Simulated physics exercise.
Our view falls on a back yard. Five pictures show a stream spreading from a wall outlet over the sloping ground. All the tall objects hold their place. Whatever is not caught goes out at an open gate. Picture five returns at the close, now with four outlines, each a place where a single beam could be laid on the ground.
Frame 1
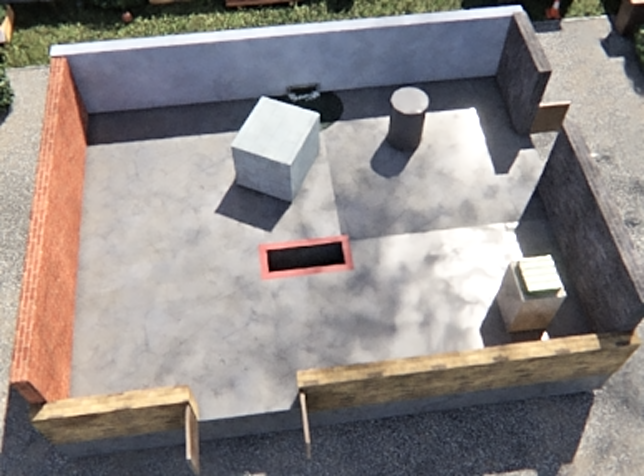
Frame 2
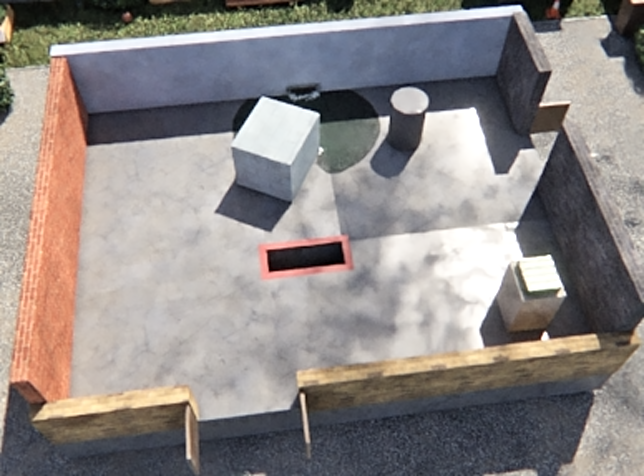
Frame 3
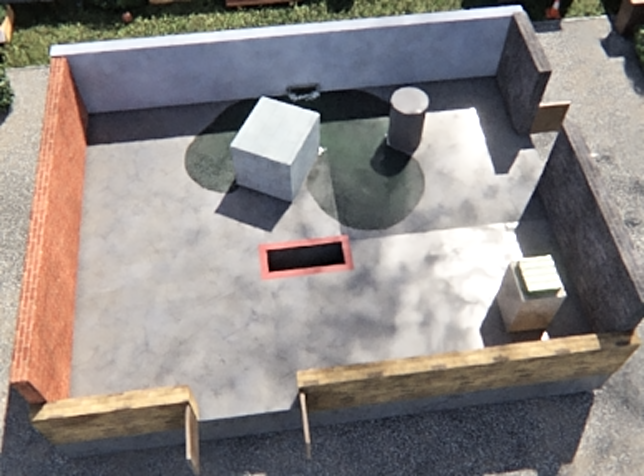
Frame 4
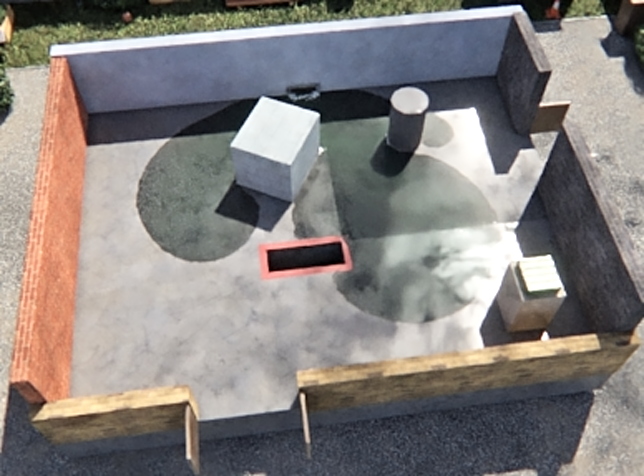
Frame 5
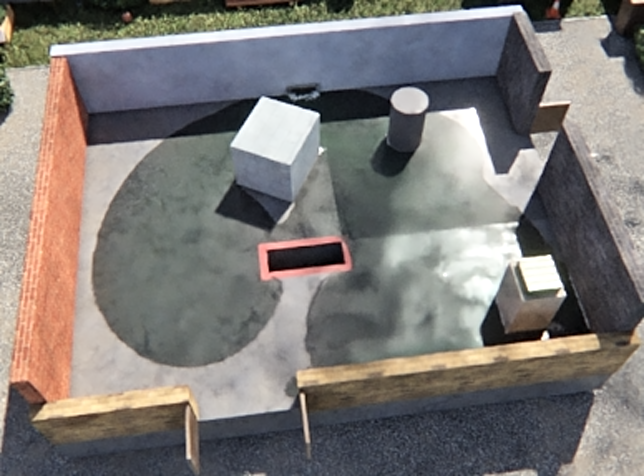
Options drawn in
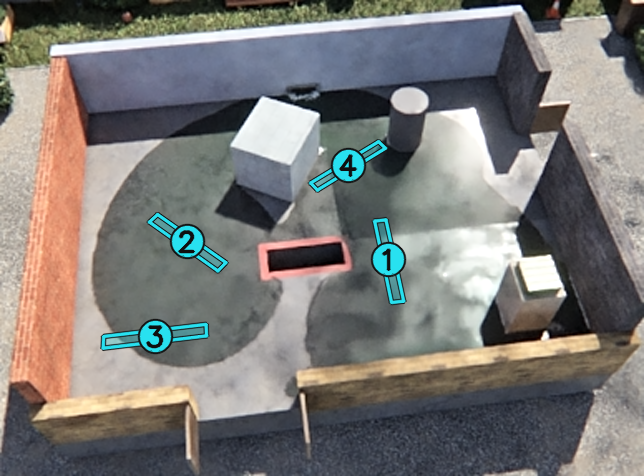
The video shows a walled yard with a pale cube, a cylinder and a red-edged pit, where a dark wet patch spreads from the back wall, flows around the cube and cylinder, reaches the pit and covers much of the floor.
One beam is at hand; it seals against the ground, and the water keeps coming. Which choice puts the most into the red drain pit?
Choose 2.
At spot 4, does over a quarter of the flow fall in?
No, it does not.
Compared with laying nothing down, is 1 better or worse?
Spot 1 is better.
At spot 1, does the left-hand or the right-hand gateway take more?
More leaves on the left.
On the marked copy, 1 from (397, 301) to (380, 220); 2 from (153, 218) to (221, 266); 3 from (103, 342) to (206, 330); 4 from (314, 186) to (381, 144).
Choosing 1, about 14 % of the stream goes into the red drain pit, about 82 % out by the gates.
Choosing 2, about 20 % of the stream goes into the red drain pit, about 76 % out by the gates.
Choosing 3, about 11 % of the stream goes into the red drain pit, about 85 % out by the gates.
Choosing 4, about 14 % of the stream goes into the red drain pit, about 80 % out by the gates.
